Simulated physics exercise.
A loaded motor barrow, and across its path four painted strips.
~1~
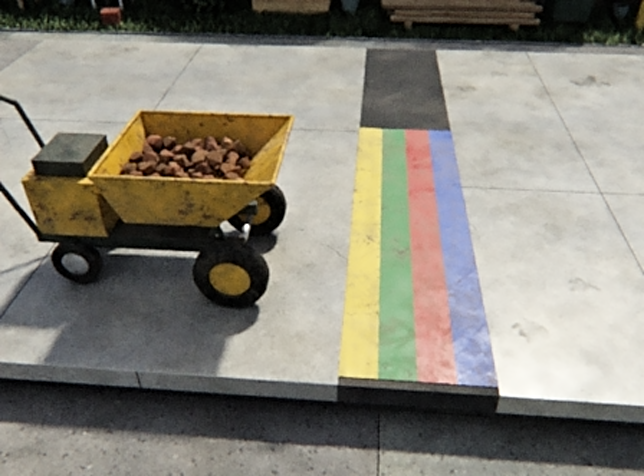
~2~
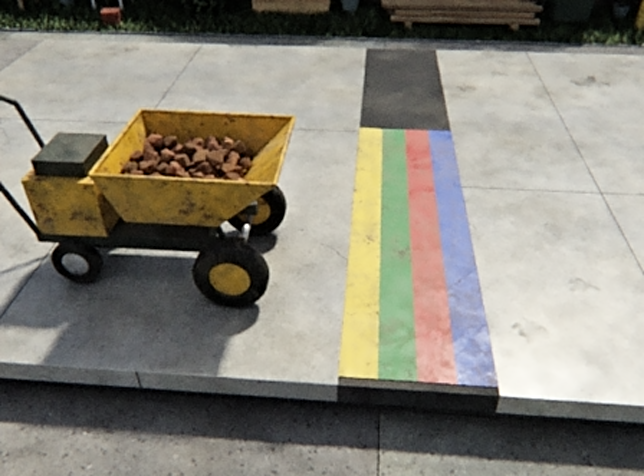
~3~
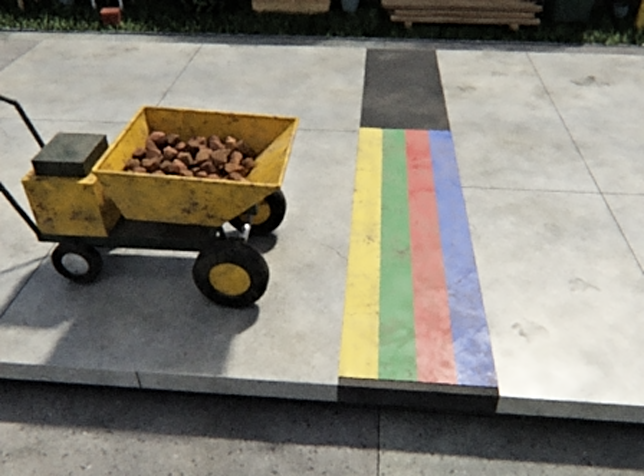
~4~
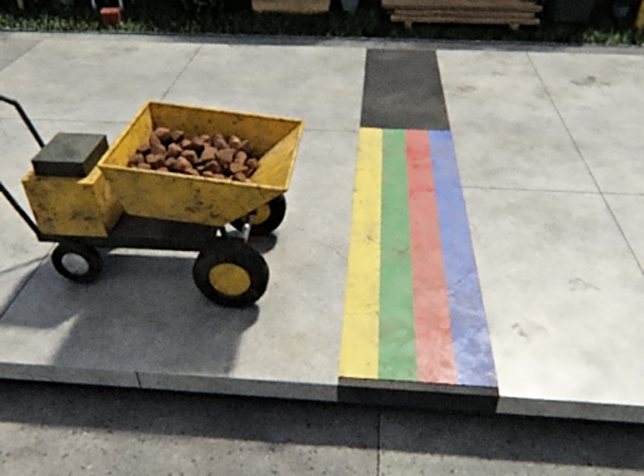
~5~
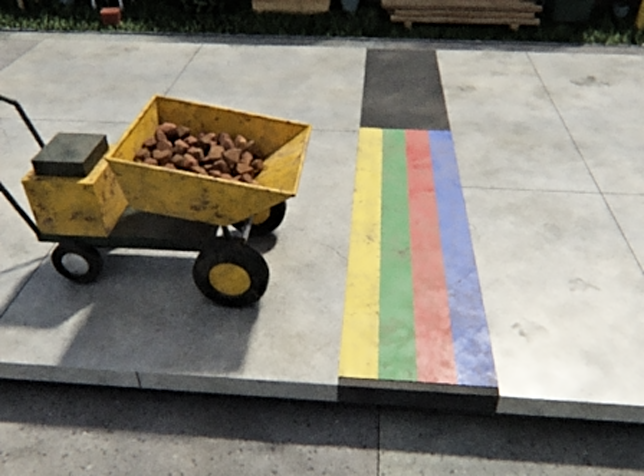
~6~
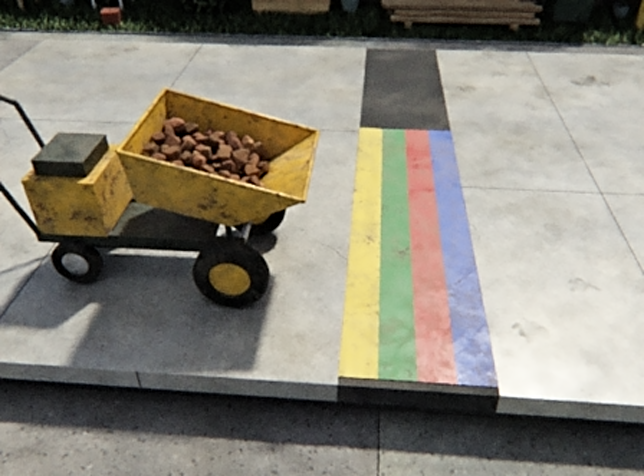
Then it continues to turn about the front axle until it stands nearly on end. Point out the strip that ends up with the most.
The green one ends up with the most.
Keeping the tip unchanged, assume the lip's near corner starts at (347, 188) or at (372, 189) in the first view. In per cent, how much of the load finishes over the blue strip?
40 and 40 percent, in that order.
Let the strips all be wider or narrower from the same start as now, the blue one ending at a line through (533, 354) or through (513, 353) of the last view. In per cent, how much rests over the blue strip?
About 0 per cent first, then about 0 per cent.
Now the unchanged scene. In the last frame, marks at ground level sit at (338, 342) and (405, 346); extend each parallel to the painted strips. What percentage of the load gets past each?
Roughly 90 and 40 percent.
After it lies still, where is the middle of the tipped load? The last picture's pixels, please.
(402, 271).
Shortly afterwards, skip tipped steeply; the whole lot in the skip.
Next, skip tipped steeply; the bulk in the skip; a little over the yellow strip; a little over the green strip.
Some moments later, skip tipped right over; a little in the skip; near a quarter over the yellow strip; near a third over the green strip; near a quarter over the red strip; a little over the blue strip; only a few off the paint.
In the end, skip tipped right over; a little in the skip; near a quarter over the yellow strip; near a third over the green strip; near a quarter over the red strip; a little over the blue strip; a little off the paint.
